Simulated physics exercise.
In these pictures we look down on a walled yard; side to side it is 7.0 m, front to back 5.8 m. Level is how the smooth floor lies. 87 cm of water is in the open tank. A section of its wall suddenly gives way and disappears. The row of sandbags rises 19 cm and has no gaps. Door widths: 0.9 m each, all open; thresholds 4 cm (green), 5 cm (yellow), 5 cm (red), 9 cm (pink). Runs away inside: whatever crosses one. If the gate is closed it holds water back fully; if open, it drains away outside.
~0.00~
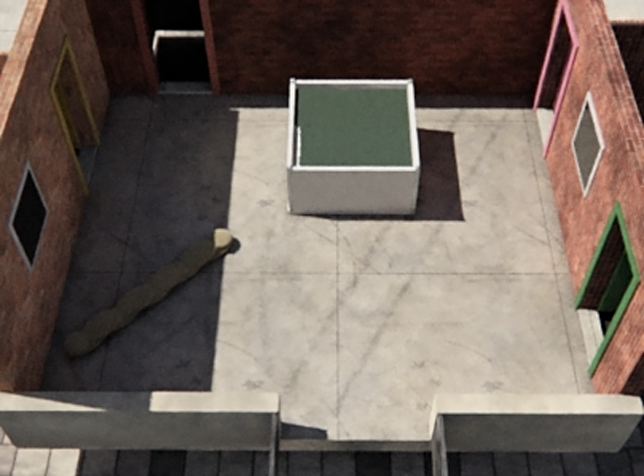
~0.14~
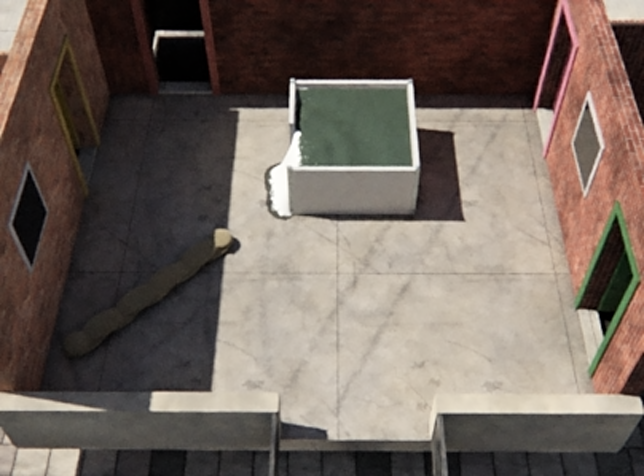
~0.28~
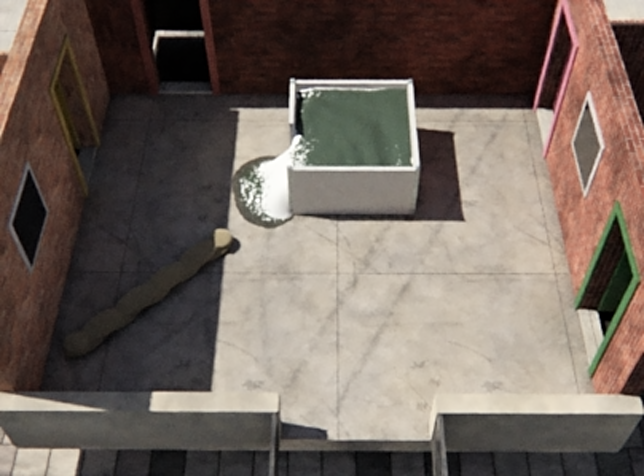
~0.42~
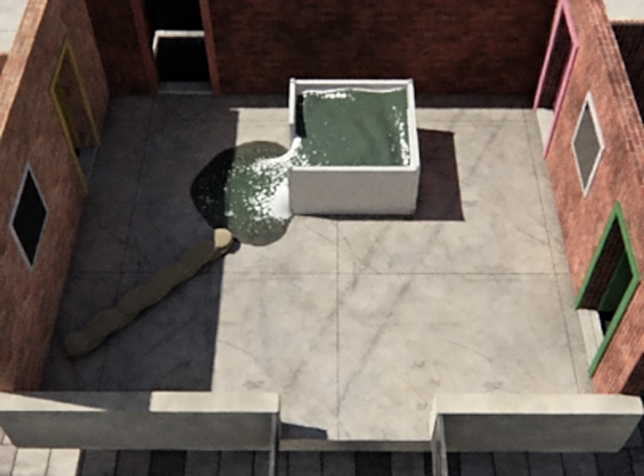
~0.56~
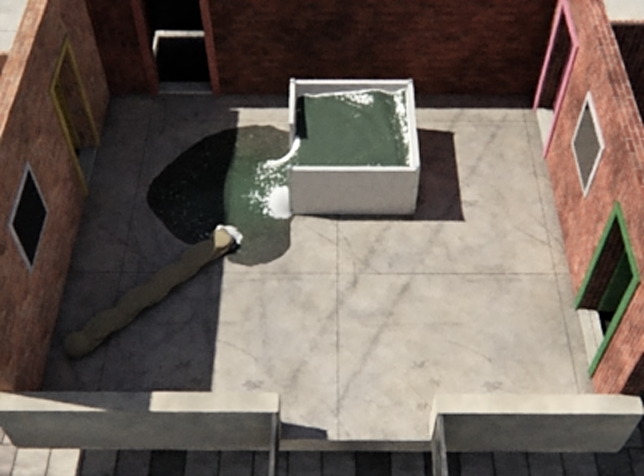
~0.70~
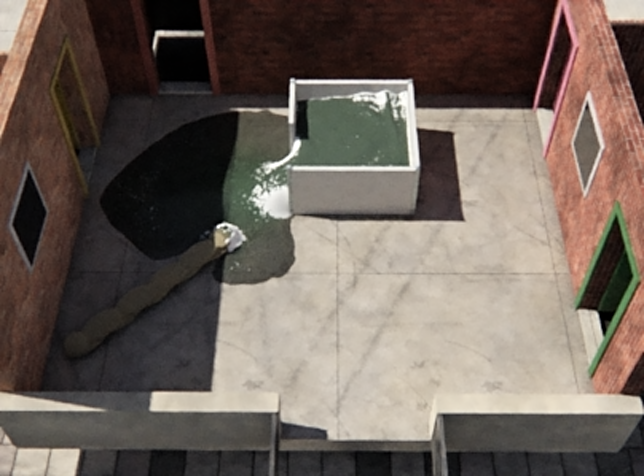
In a brick-walled yard, water burst from the left side of an open white tank, spread across the floor toward the left wall, and lapped around the near end of a row of sandbags.
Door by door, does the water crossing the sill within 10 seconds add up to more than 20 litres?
Door by door: The green door: No; the yellow door: Yes; the red door: Yes; the pink door: No.
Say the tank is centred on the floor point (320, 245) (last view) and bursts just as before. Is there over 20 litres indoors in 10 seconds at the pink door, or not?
Lab note: Pink door, limit held.
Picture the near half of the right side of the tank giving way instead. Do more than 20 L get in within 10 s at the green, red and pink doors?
Door by door - green: Out of bounds, red: Within bounds, pink: Out of bounds.
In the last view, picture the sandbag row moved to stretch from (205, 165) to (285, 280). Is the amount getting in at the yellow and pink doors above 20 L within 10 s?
Then the yellow door is over the mark and the pink door is short of it.
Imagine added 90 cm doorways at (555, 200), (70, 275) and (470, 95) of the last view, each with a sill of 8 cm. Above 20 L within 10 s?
Door 1: Lower; door 2: Higher; door 3: Lower.
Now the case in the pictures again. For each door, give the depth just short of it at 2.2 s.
In cm: Green 0, yellow 20, red 6, pink 0.
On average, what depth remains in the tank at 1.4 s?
The mean depth is some 53 cm.
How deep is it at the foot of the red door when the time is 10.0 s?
Around 9.5 cm deep.
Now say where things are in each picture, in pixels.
Still water, 87 cm deep, in the open tank at (352, 127), in the first picture.
Water pours out at (294, 175) and has run 0.5 m, to (284, 216); typically 11 cm deep outside, 87 cm at the open tank's back, in the second picture.
The front is at (237, 185), 0.9 m from the gap at (294, 176); 0.9 m2 of floor is under water; 87 cm left at the back of the open tank, in the third picture.
The front is at (196, 194), 1.5 m from the gap at (294, 177); 2.1 m2 of floor is under water; 80 cm left at the back of the open tank, in the fourth picture.
Water pours out at (294, 178) and has run 2.1 m, to (154, 203); typically 6 cm deep outside, 73 cm at the open tank's back, in the fifth picture.
The front is at (109, 206), 2.7 m from the gap at (294, 177); 6.0 m2 of floor is under water; 75 cm left at the back of the open tank, in the sixth picture.
After 1.4 s water covers 30 % of the floor and is deepest (39 cm) near (75, 245); green door not reached, yellow door 13 cm at the sill, 46 L in, red door 8 cm at the sill, 0 L in, pink door not reached.
After 2.2 s water covers 40 % of the floor and is deepest (36 cm) near (52, 343); green door not reached, yellow door 20 cm at the sill, 162 L in, red door 6 cm at the sill, 3 L in, pink door not reached.
After 3.5 s water covers 40 % of the floor and is deepest (26 cm) near (82, 331); green door not reached, yellow door 20 cm at the sill, 289 L in, red door 8 cm at the sill, 17 L in, pink door not reached.
After 6.0 s water covers 70 % of the floor and is deepest (16 cm) near (85, 206); green door not reached, yellow door 14 cm at the sill, 403 L in, red door 9 cm at the sill, 31 L in, pink door not reached.
After 10.0 s water covers 90 % of the floor and is deepest (10 cm) near (112, 136); green door 5 cm at the sill, 0 L in, yellow door 9 cm at the sill, 502 L in, red door 9 cm at the sill, 102 L in, pink door 8 cm at the sill, 0 L in.
